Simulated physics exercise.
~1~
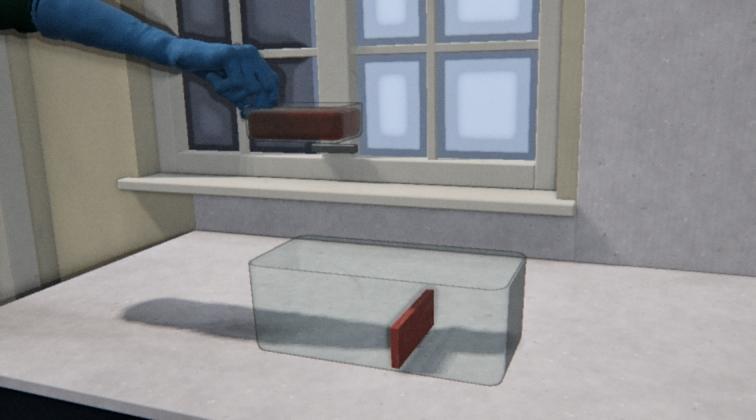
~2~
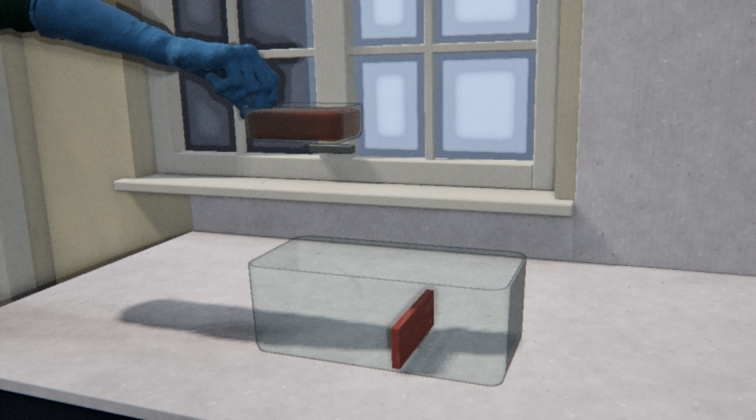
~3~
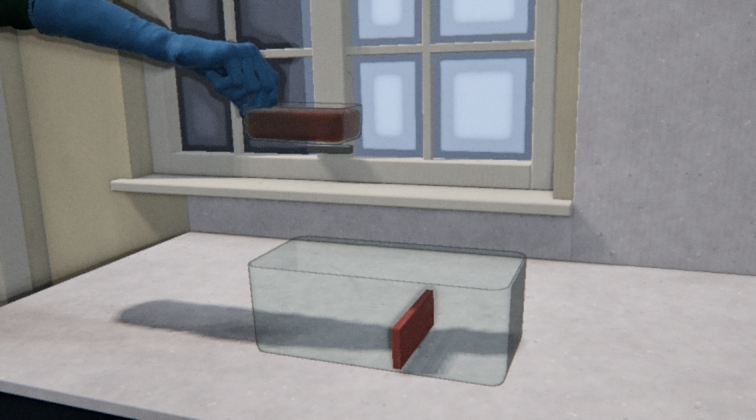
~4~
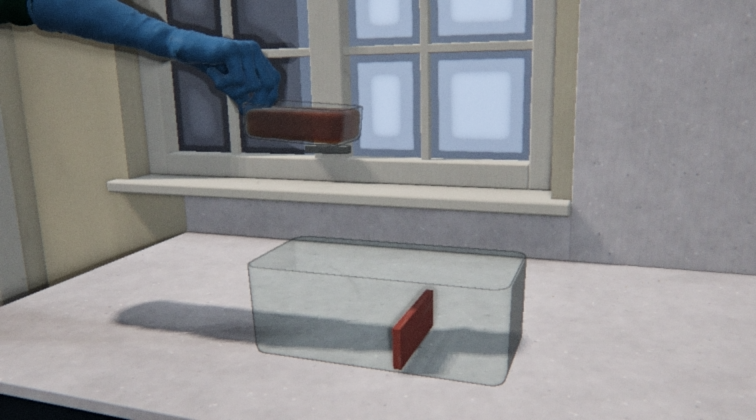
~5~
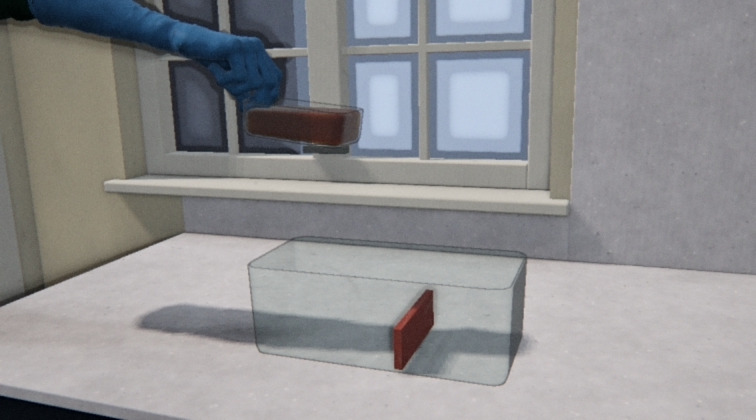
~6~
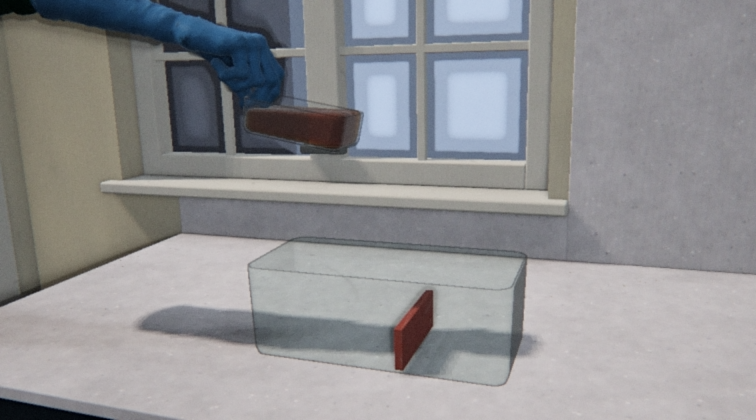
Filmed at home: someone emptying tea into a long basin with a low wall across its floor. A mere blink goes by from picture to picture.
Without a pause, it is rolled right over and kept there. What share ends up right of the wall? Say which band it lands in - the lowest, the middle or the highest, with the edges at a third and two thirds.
The middle band, a third to two thirds.
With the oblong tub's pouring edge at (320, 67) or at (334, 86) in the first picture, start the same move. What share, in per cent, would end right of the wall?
First try: About 5 %; second try: About 15 %.
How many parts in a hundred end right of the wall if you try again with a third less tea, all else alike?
It comes to around 15 percent.
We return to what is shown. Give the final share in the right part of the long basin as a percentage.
I'd say near 50 in a hundred.
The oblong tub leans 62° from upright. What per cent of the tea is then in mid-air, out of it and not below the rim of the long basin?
I'd say some 45 per cent of it.
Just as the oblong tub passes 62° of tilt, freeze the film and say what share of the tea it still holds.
It still holds close to 20 per cent at that lean.
A moment on, the oblong tub is tipped part way and 21 per cent is still to pour, 13 is left of the wall and 22 right of it.
Next, the oblong tub is tipped on its side and 4 per cent is still to pour, 42 is left of the wall and 49 right of it.
Then the oblong tub is tipped right over and 0 per cent is still to pour, 50 is left of the wall and 49 right of it.
Later the oblong tub is tipped right over and 0 per cent is still to pour, 50 is left of the wall and 49 right of it.
In the end 50 per cent lies left of the wall, 49 right of it and 1 outside.
